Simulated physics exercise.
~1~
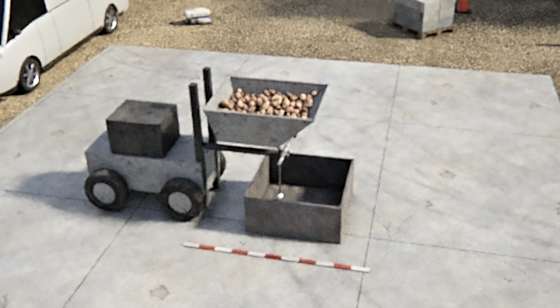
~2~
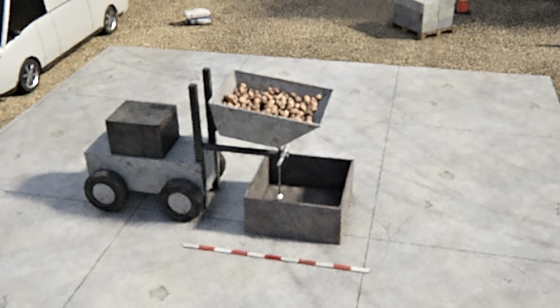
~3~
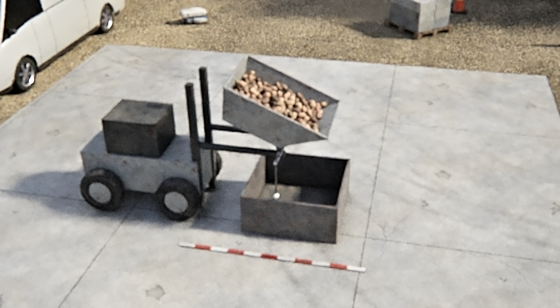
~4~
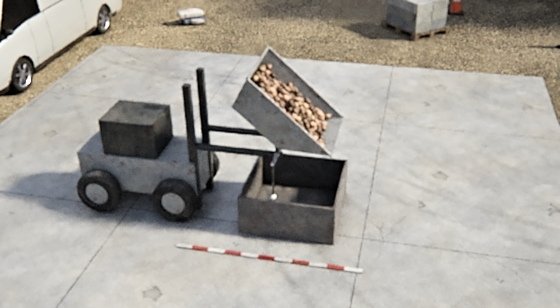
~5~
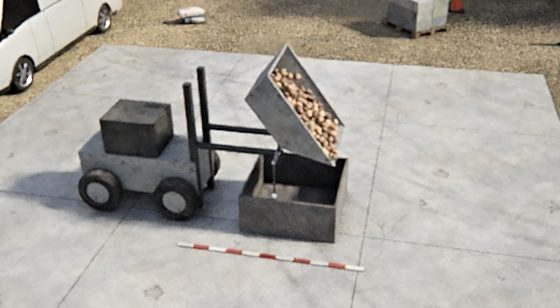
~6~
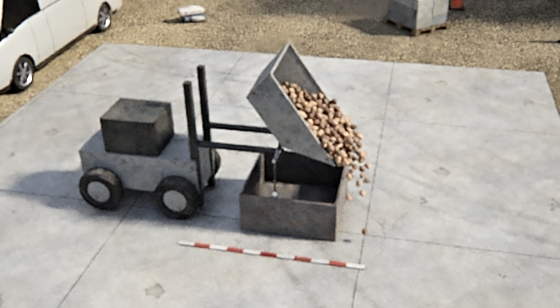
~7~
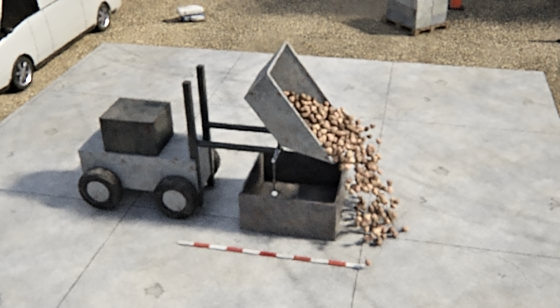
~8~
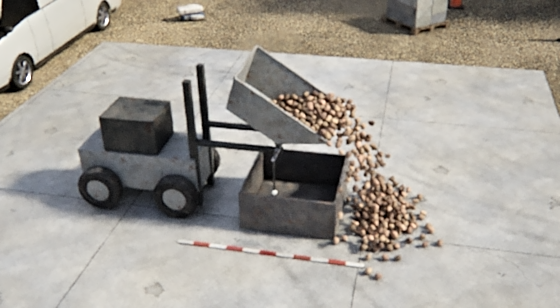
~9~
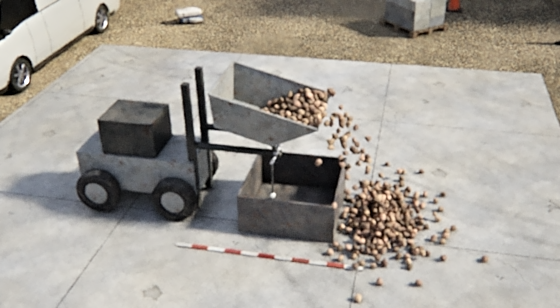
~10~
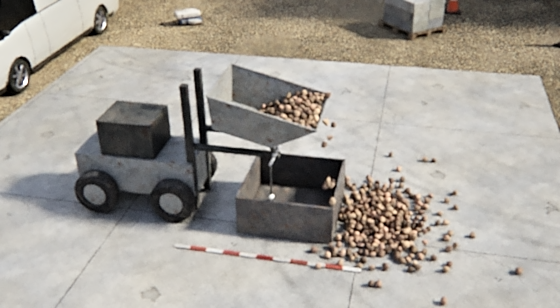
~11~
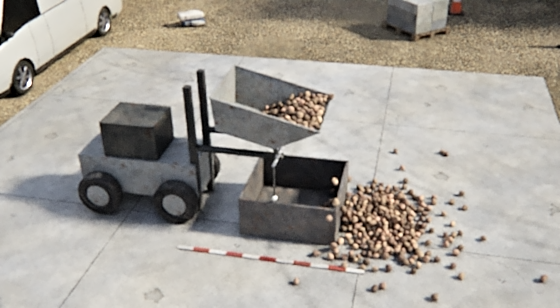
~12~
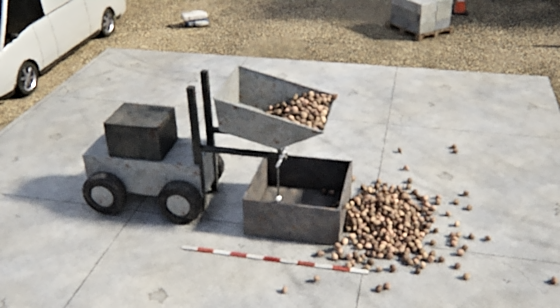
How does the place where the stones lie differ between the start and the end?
At the start the stones all lie in the raised skip, while at the end many of them are heaped and scattered on the concrete to the right of the bin, with the rest mostly still in the skip.
